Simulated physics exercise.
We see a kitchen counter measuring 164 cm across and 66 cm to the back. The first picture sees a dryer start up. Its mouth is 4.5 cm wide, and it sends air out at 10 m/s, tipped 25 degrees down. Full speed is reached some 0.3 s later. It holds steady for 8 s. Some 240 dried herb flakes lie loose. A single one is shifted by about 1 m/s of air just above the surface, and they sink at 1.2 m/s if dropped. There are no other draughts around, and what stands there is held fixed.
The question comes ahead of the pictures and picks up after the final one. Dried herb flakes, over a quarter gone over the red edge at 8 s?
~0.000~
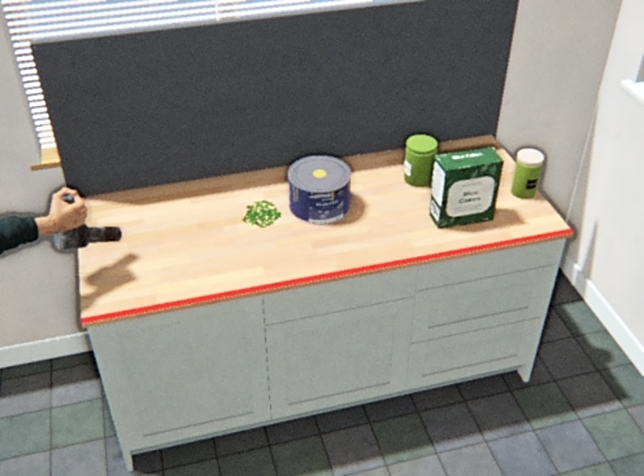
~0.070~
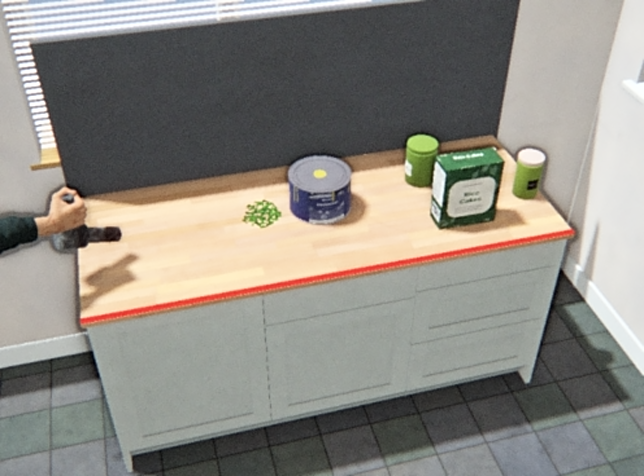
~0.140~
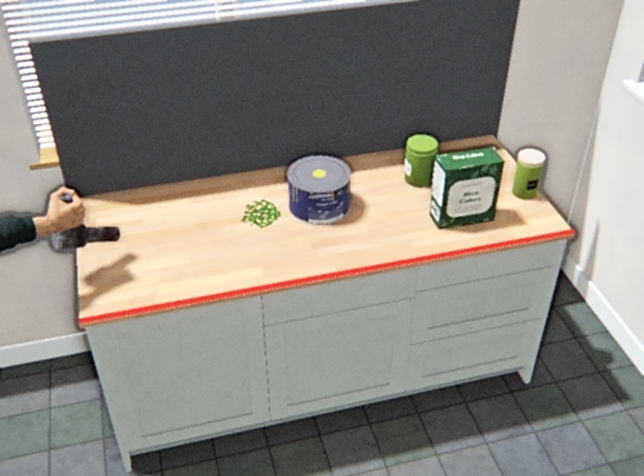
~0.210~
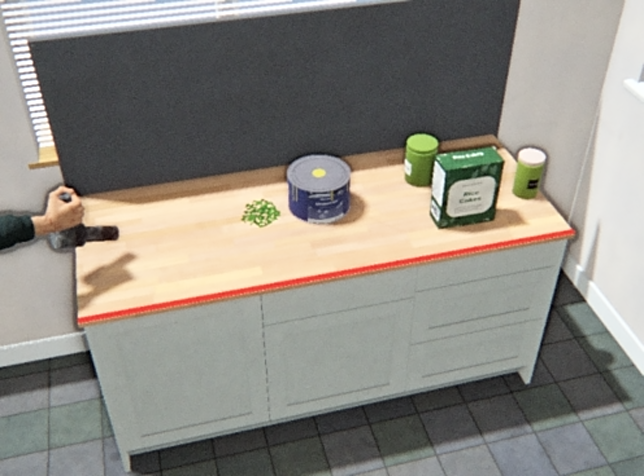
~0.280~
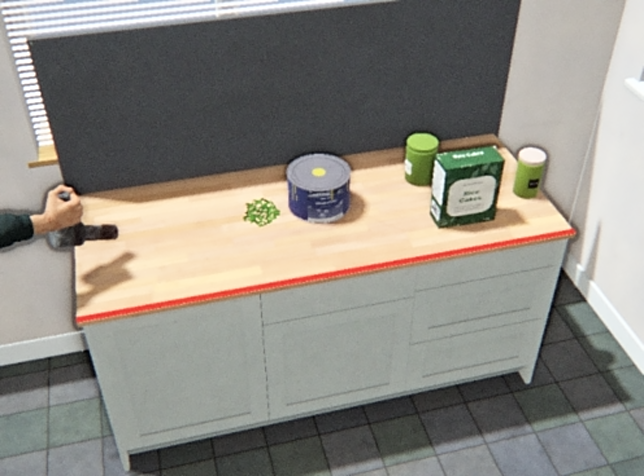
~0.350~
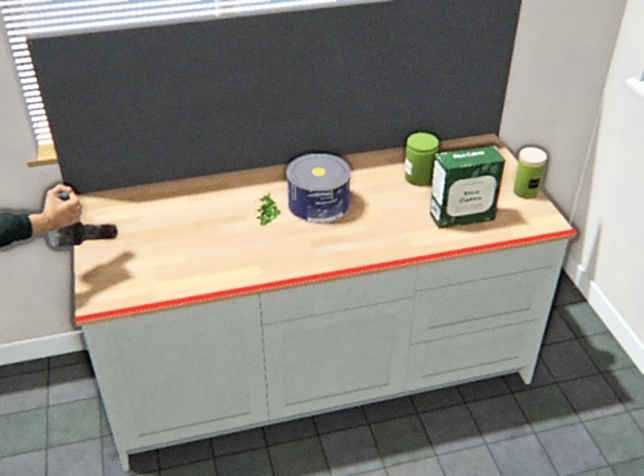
Over a quarter gone: No.
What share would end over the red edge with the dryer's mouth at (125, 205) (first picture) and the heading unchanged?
Estimate: About 0 %.
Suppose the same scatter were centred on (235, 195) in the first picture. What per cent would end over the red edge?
I'd expect around 0 percent of them to end up there.
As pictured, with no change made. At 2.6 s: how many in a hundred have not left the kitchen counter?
It should be roughly 60 % by then.
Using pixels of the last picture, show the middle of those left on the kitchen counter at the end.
Around (382, 212).
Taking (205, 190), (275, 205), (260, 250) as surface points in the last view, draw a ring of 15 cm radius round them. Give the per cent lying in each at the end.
0 %, 20 %, 0 %.
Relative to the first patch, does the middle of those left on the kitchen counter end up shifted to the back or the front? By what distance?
Drift: Forward direction, about 5 cm.
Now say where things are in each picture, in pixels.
The middle of the dried herb flakes is near (262, 213), none has stirred yet and the mouth of the dryer is at (118, 234), in the first frame.
The middle of the dried herb flakes is near (262, 213), none has stirred yet and the red edge is centred on (345, 276), in the second frame.
The middle of the dried herb flakes is near (261, 213), none has stirred yet, the top of a large tin is at (319, 173) and the top of a jar is at (422, 143), in the third frame.
The middle of the dried herb flakes is near (261, 212) and none has stirred yet, in the fourth frame.
The middle of the dried herb flakes is near (260, 211) and none has stirred yet, in the fifth frame.
The middle of the dried herb flakes is near (269, 210), the farthest in sight from the dryer is at (275, 203) and about 50 % have left their places, in the sixth frame.
After 1.6 s, 56 % are on the move or not yet settled, 0 % are over the red edge; the middle of those still in play is near (294, 211).
After 2.6 s, 41 % are on the move or not yet settled, 0 % are over the red edge; the middle of those still in play is near (294, 212).
After 4.4 s, 27 % are on the move or not yet settled, 0 % are over the red edge; the middle of those still in play is near (294, 213).
After 8.0 s, at the end, 0 % are over the red edge; the middle of those still in play is near (382, 212).
